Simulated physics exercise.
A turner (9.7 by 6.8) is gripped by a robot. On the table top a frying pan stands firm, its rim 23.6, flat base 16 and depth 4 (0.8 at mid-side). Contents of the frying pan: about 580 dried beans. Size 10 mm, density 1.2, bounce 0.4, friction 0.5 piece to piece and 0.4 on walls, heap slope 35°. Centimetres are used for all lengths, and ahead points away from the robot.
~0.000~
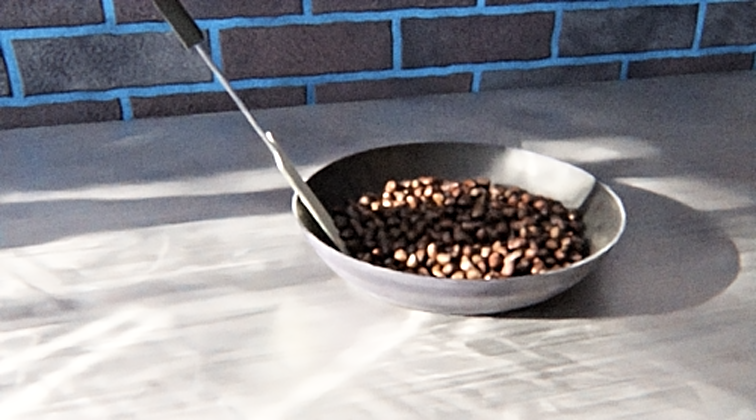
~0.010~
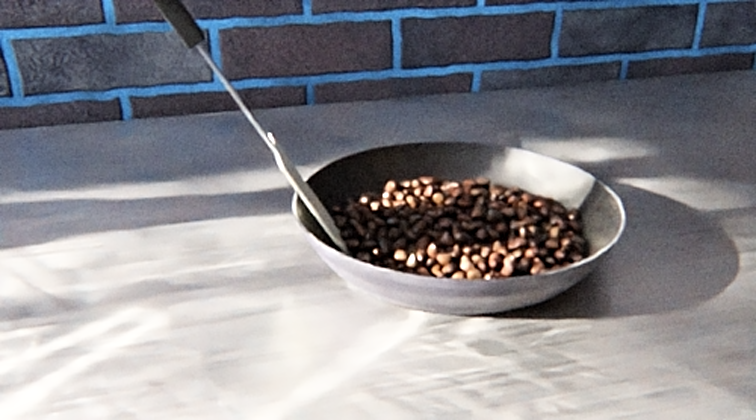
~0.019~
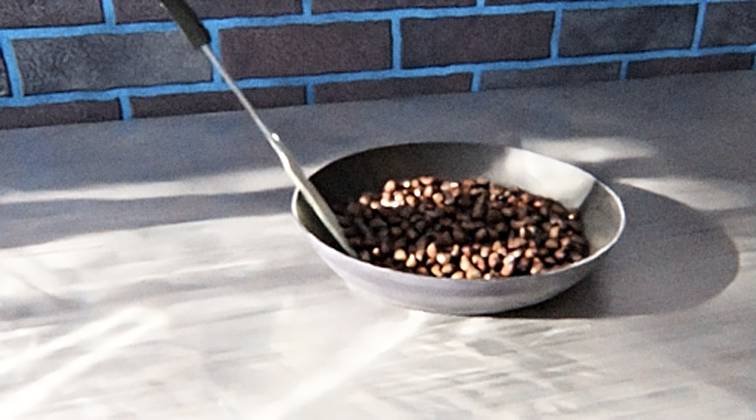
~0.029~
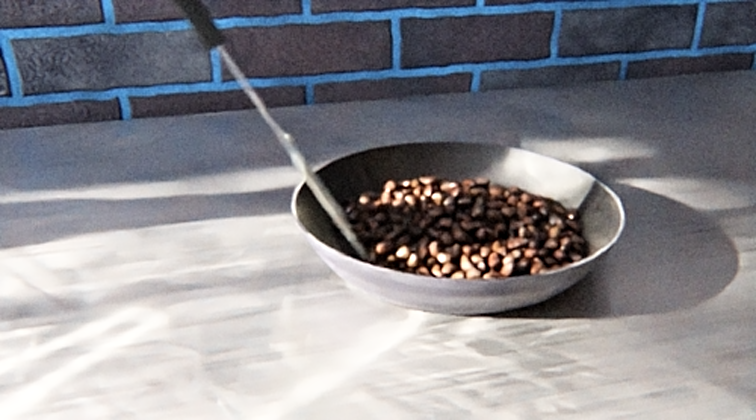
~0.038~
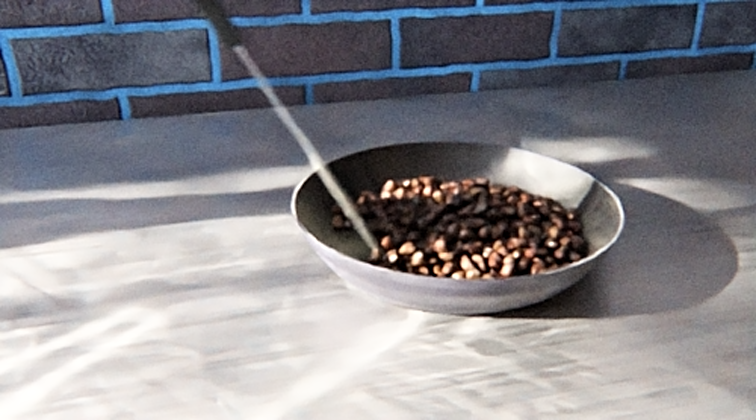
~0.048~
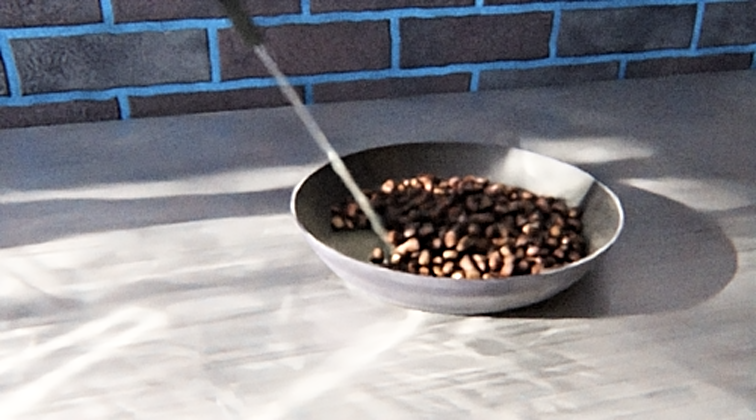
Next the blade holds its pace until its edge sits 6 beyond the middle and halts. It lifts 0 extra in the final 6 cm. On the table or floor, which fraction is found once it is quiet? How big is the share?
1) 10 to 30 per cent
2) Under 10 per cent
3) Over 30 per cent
10 to 30 per cent.
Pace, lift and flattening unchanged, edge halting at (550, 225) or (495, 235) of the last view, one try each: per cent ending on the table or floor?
Around 30 per cent for the first try and 5 per cent for the second.
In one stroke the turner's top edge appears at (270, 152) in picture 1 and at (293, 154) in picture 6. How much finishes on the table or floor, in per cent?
Some 5 percent ends up on the table or floor.
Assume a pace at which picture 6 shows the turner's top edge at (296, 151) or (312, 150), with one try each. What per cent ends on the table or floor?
First try about 5 %, second try about 5 %.
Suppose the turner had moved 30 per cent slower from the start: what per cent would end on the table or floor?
In that case, around 5 per cent would end on the table or floor.
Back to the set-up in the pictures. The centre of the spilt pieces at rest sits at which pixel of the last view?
(659, 217) or thereabouts.
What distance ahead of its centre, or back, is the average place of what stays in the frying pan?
Roughly 3.5 centimetres ahead.
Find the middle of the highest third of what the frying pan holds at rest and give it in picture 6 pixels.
Close to pixel (549, 199).
After 0.07 s, sloping 60°, highest piece 5 above the table; 576 in the frying pan.
After 0.09 s, sloping 60°, highest piece 7 above the table; 576 in the frying pan.
After 0.31 s, sloping 60°, highest piece 5 above the table; 493 in the frying pan, 82 on the table or floor, 1 on the blade or in flight.
After 1.36 s, sloping 60°, highest piece 5 above the table; 493 in the frying pan, 83 on the table or floor.
At rest, 493 in the frying pan, 83 on the table or floor. That is 14 % on the table or floor.
